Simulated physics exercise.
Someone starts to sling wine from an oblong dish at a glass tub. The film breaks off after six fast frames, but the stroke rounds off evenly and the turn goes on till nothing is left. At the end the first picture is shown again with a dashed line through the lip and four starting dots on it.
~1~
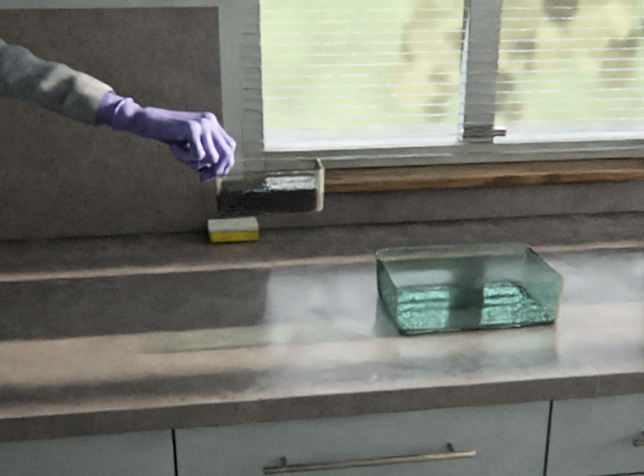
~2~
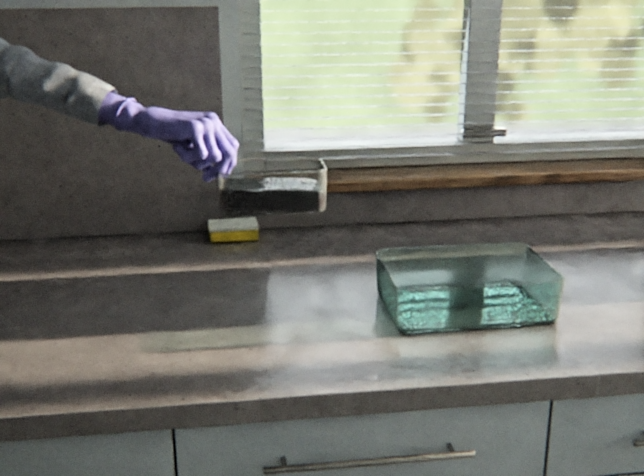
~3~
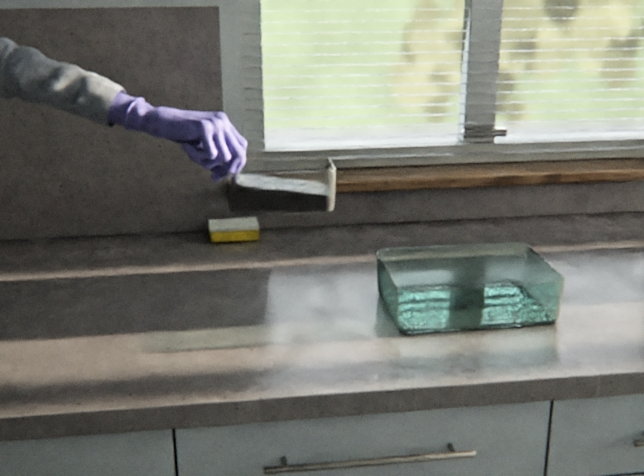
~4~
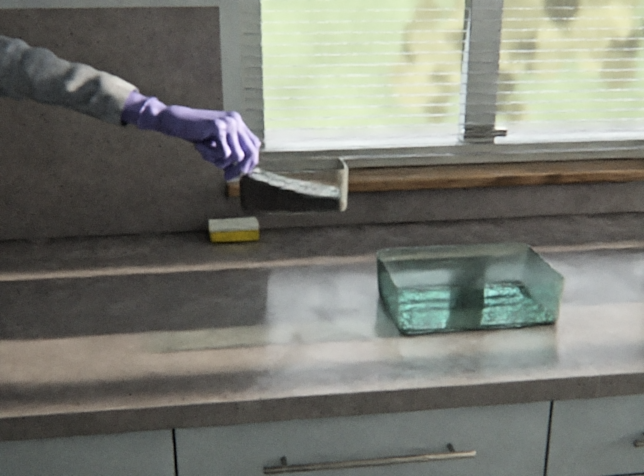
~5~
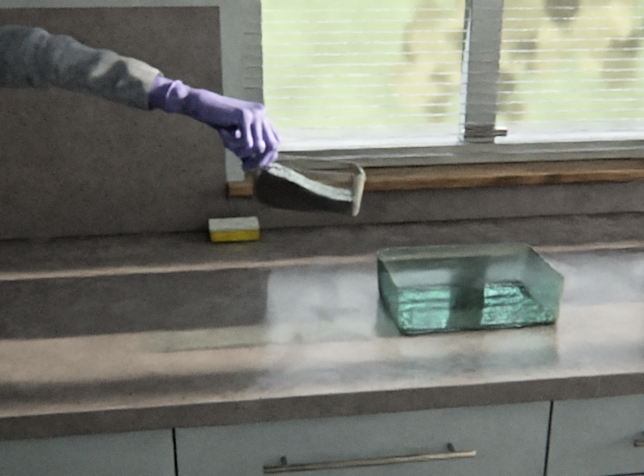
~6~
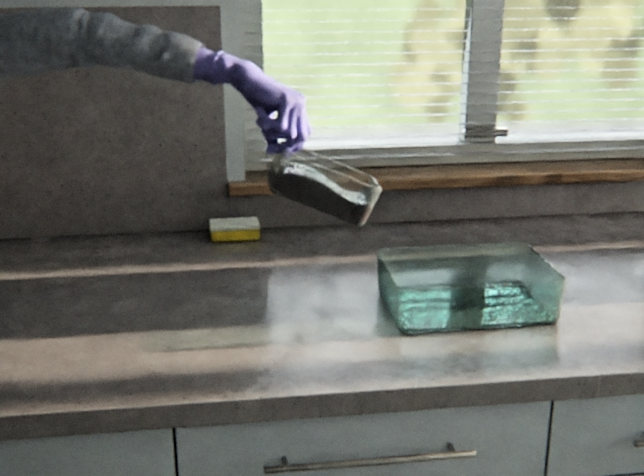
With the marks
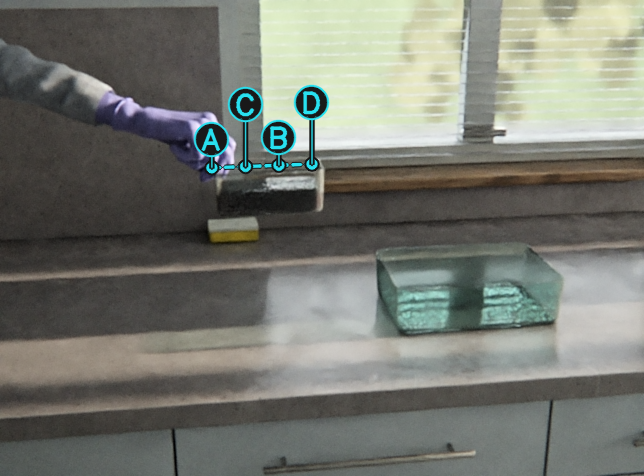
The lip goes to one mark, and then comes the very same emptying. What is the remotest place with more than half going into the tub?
Place B just does it.
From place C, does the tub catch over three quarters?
No.
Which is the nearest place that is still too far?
It is C.
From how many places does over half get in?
Two.
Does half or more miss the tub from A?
Yes, that goes wrong.
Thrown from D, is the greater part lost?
No, that is safe.
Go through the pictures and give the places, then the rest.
The first frame shows upright, lip at (319, 163); tub from (396, 331) to (557, 321); nothing has left yet.
The second frame shows upright, lip at (322, 163); nothing has left yet.
The third frame shows upright, lip at (331, 163); nothing has left yet.
The fourth frame shows upright, lip at (343, 163); nothing has left yet.
The fifth frame shows tipped about 8°, lip at (360, 169); nothing has left yet.
The sixth frame shows tipped about 24°, lip at (376, 183); nothing has left yet.
On the marked copy, A at (211, 167); B at (278, 165); C at (245, 166); D at (311, 164).
Choosing A, about 0 % lands in the tub, 99 % falls short.
Choosing B, about 63 % lands in the tub, 28 % falls short and 8 % goes beside or beyond.
Choosing C, about 30 % lands in the tub, 66 % falls short and 4 % goes beside or beyond.
Choosing D, about 70 % lands in the tub, 18 % falls short and 12 % goes beside or beyond.
